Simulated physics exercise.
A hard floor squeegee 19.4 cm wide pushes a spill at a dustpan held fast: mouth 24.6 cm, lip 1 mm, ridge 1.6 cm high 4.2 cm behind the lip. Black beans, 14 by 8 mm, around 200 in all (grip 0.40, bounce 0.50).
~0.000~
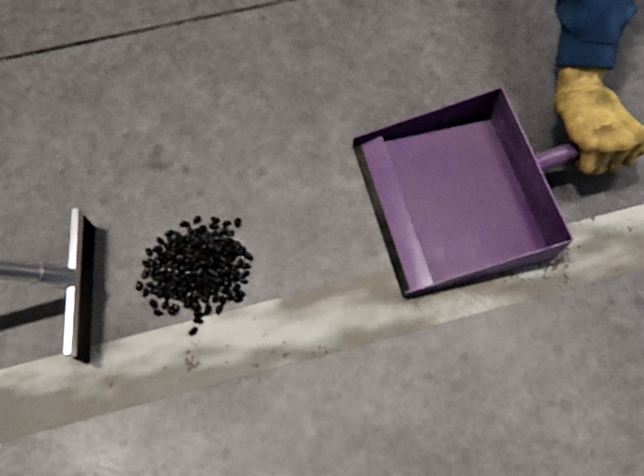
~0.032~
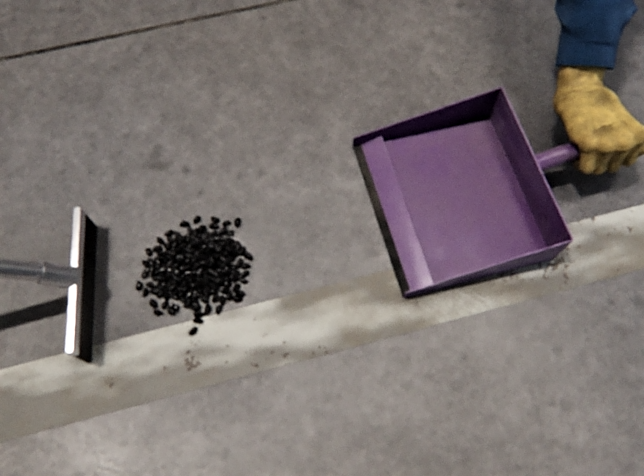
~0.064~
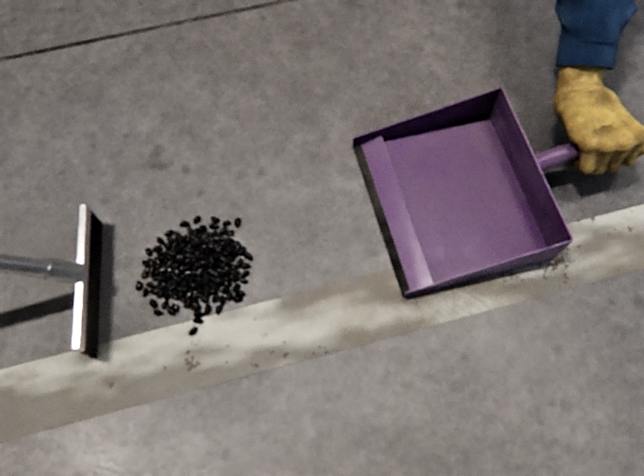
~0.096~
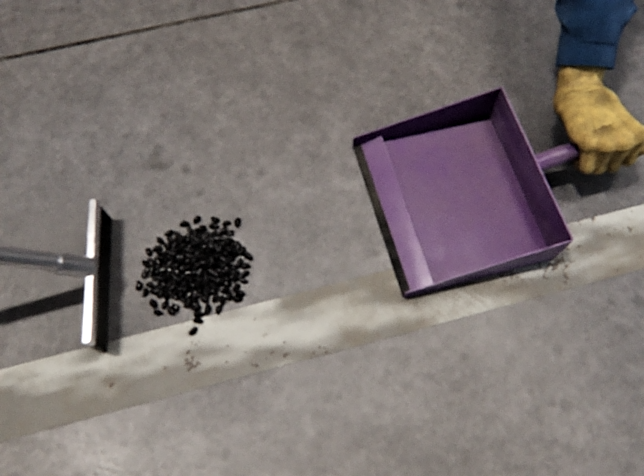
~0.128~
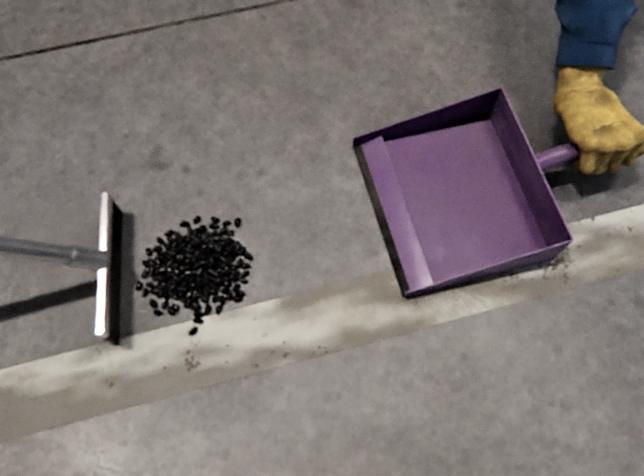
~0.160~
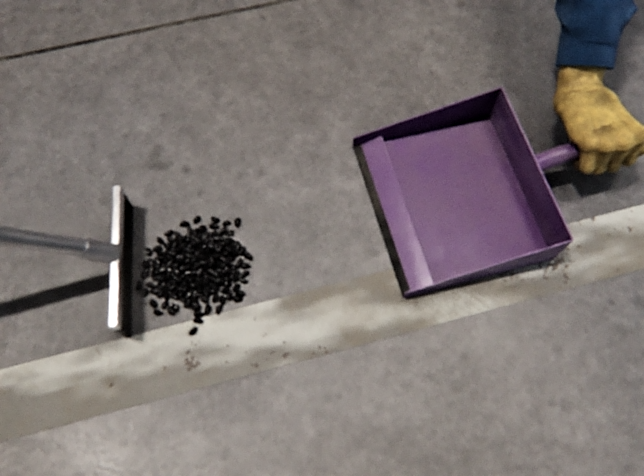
Gloved hand holding a purple dustpan still on a concrete floor while a squeegee slides right, up to a pile of black beans.
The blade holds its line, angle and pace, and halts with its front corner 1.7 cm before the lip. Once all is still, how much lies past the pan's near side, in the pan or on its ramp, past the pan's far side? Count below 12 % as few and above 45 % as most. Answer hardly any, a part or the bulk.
Past the pan's near side: Hardly any; in the pan or on its ramp: Hardly any; past the pan's far side: Hardly any.
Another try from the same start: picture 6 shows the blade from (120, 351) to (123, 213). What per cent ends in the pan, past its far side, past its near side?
Pan 30, far 5, near 15.
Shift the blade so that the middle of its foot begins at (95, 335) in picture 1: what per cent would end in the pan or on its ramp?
Some 15 per cent.
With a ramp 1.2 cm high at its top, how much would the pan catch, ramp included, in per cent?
In that case some 5 per cent.
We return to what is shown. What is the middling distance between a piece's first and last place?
Some 20 cm.
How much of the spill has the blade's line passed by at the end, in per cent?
Some 45 per cent.
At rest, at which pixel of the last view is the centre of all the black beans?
At about (353, 228).
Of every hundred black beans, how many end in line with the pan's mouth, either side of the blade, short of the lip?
About 85 per cent.
After 0.46 s, middle of the blade 20 cm from the lip; 0 % over the lip, far side 0 %, near side 0 %.
After 0.66 s, middle of the blade 9 cm from the lip; 0 % over the lip, far side 5 %, near side 0 %.
After 0.98 s, middle of the blade 3 cm from the lip; 5 % over the lip, far side 10 %, near side 0 %.
In the end, at 1.6 s, near side 0 %, pan 5 %, far side 10 %, in front of the lip or behind the blade 85 %.
